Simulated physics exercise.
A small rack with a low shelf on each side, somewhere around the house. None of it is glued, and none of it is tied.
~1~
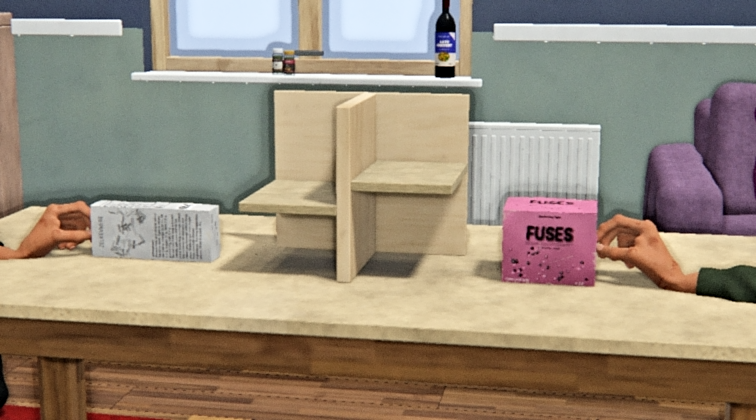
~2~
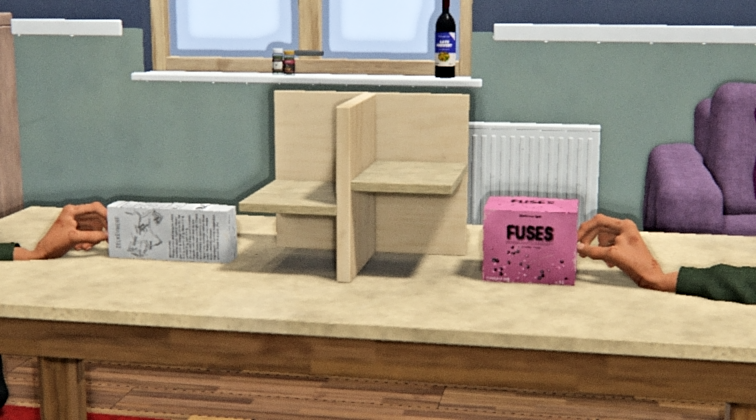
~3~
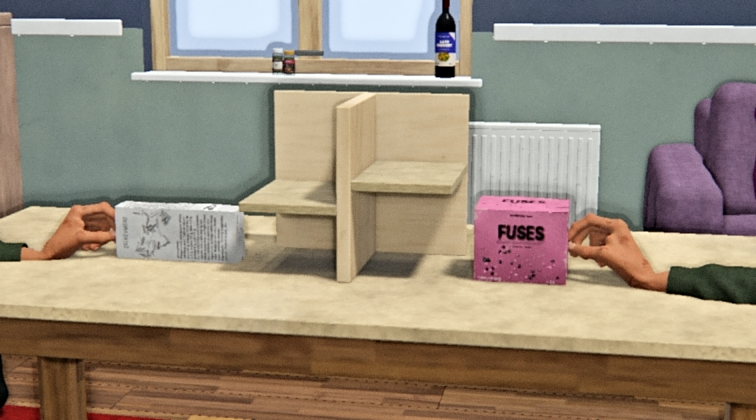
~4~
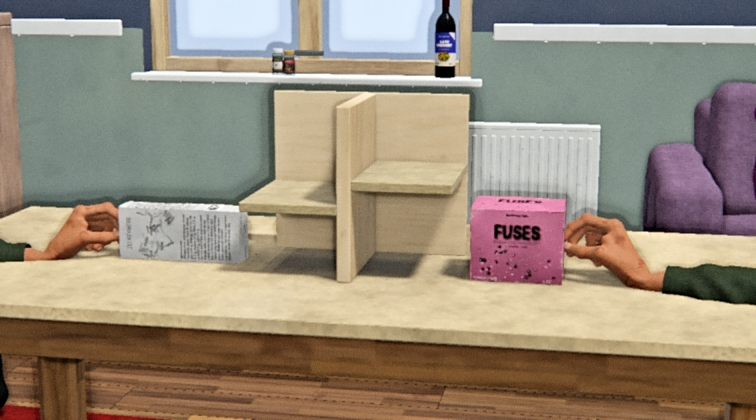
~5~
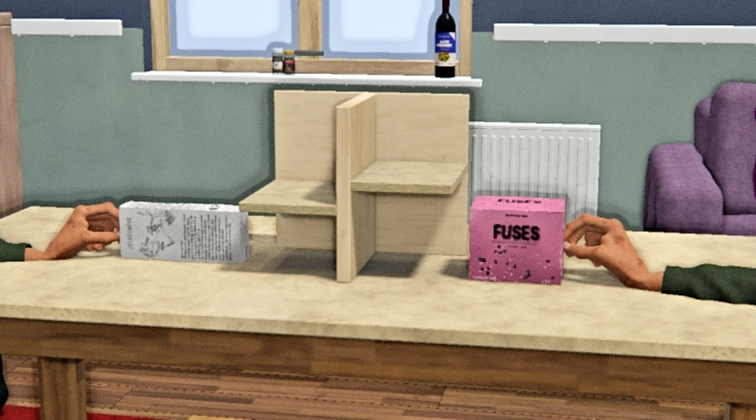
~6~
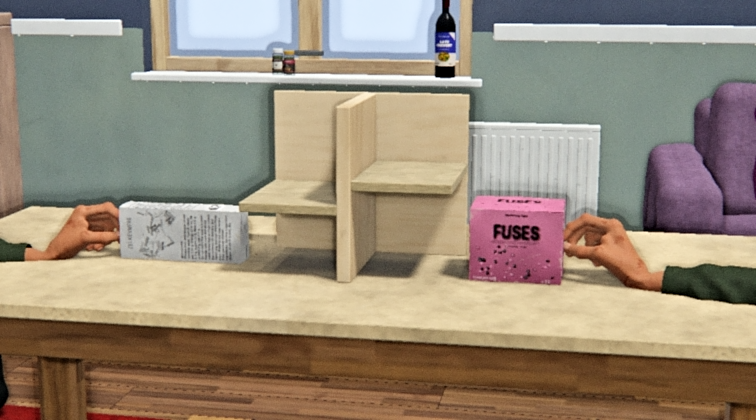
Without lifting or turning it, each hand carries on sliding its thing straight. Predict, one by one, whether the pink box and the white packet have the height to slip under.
My call: The pink box slips under, the white packet slips under.
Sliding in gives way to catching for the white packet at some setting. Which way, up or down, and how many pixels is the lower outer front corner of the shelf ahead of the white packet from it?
8 pixels, downward.
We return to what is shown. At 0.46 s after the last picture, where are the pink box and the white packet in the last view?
The pink box will be at about (474, 237) and the white packet at about (225, 234).
Then, 0.46 s on from there, pink box sliding up to the opening near (474, 237); white packet sliding up to the opening near (225, 234).
In the end, the pink box slides in, near (413, 235); the white packet slides in, near (281, 237).
